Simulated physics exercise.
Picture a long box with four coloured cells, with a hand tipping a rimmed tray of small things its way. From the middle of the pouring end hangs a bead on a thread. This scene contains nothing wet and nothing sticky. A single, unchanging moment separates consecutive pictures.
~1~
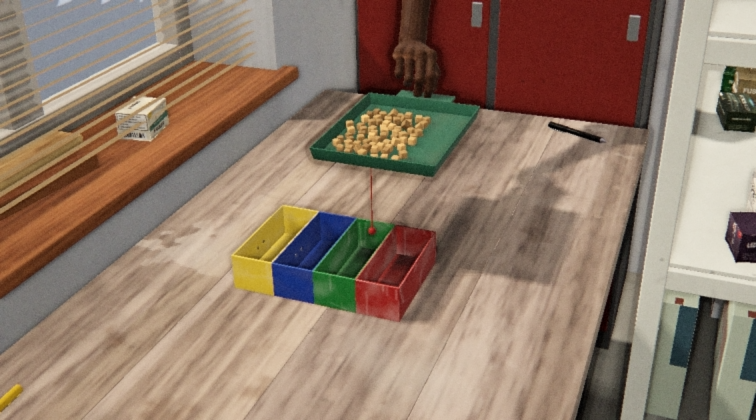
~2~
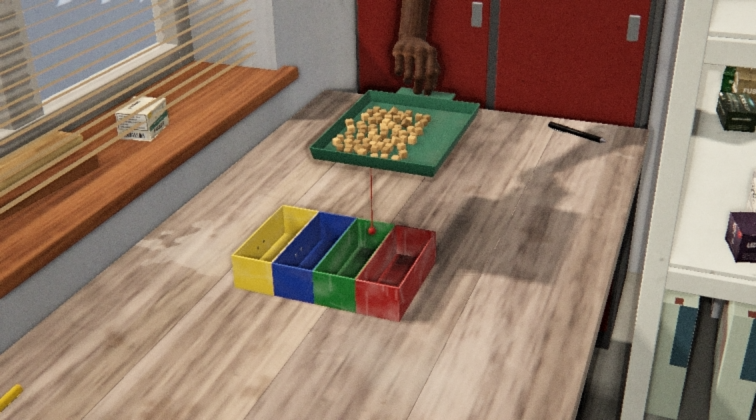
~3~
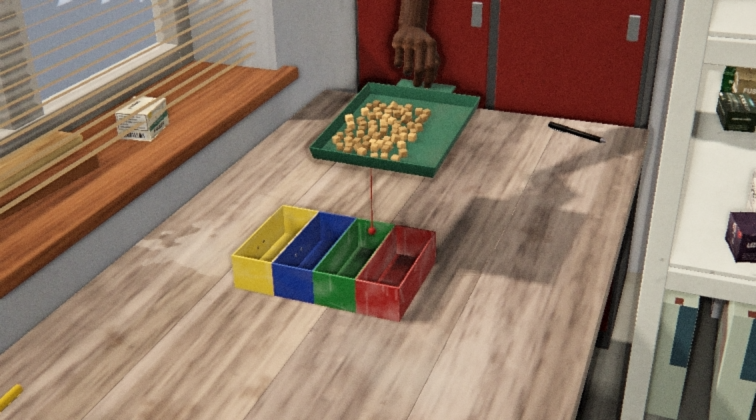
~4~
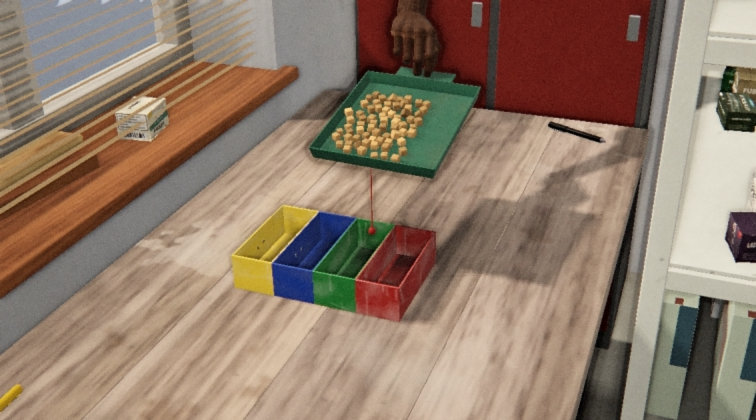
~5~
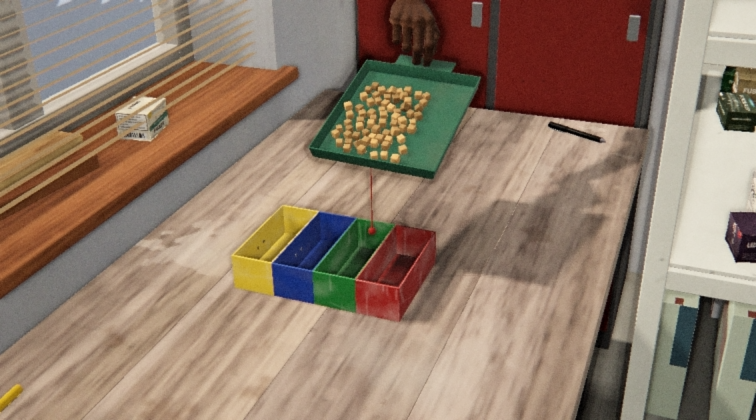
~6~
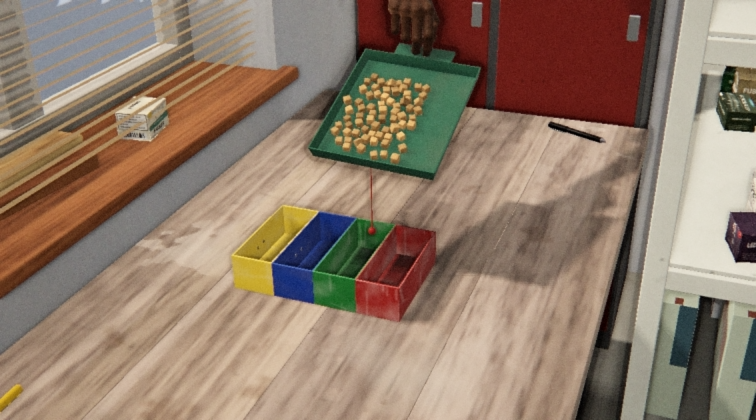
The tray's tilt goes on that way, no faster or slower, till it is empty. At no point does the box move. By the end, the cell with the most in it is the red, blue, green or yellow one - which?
The red one.
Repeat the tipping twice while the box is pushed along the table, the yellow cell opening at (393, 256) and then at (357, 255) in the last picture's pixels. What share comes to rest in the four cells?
Roughly 50 %, then roughly 90 %.
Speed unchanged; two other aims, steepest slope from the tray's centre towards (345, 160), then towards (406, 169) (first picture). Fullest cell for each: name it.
So the first one goes to blue and the second to the red cell.
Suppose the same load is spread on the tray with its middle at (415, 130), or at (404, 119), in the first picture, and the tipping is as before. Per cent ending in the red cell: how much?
First try 50 %, second try 40 %.
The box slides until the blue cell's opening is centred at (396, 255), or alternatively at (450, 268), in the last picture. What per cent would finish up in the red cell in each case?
The first position comes out at 0 per cent, the other at 0 per cent.
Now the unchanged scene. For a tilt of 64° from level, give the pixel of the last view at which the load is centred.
Around (371, 148).
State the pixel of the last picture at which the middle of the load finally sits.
Close to (371, 294) in the last view.
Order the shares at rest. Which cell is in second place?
Rank two - the green one.
Shortly afterwards, tray tipped steeply; all but a few on the tray; only a few falling or outside the box.
Next, tray tipped past a quarter turn; the bulk on the tray; a little in the red cell; only a few in the green cell; only a few in the blue cell; a little falling or outside the box.
Some moments later, tray tipped past a quarter turn; near half in the red cell; near a third in the green cell; a little in the blue cell; a little falling or outside the box.
In the end, tray tipped past a quarter turn; near half in the red cell; near a third in the green cell; a little in the blue cell; none at all in the yellow cell; a little outside the box.
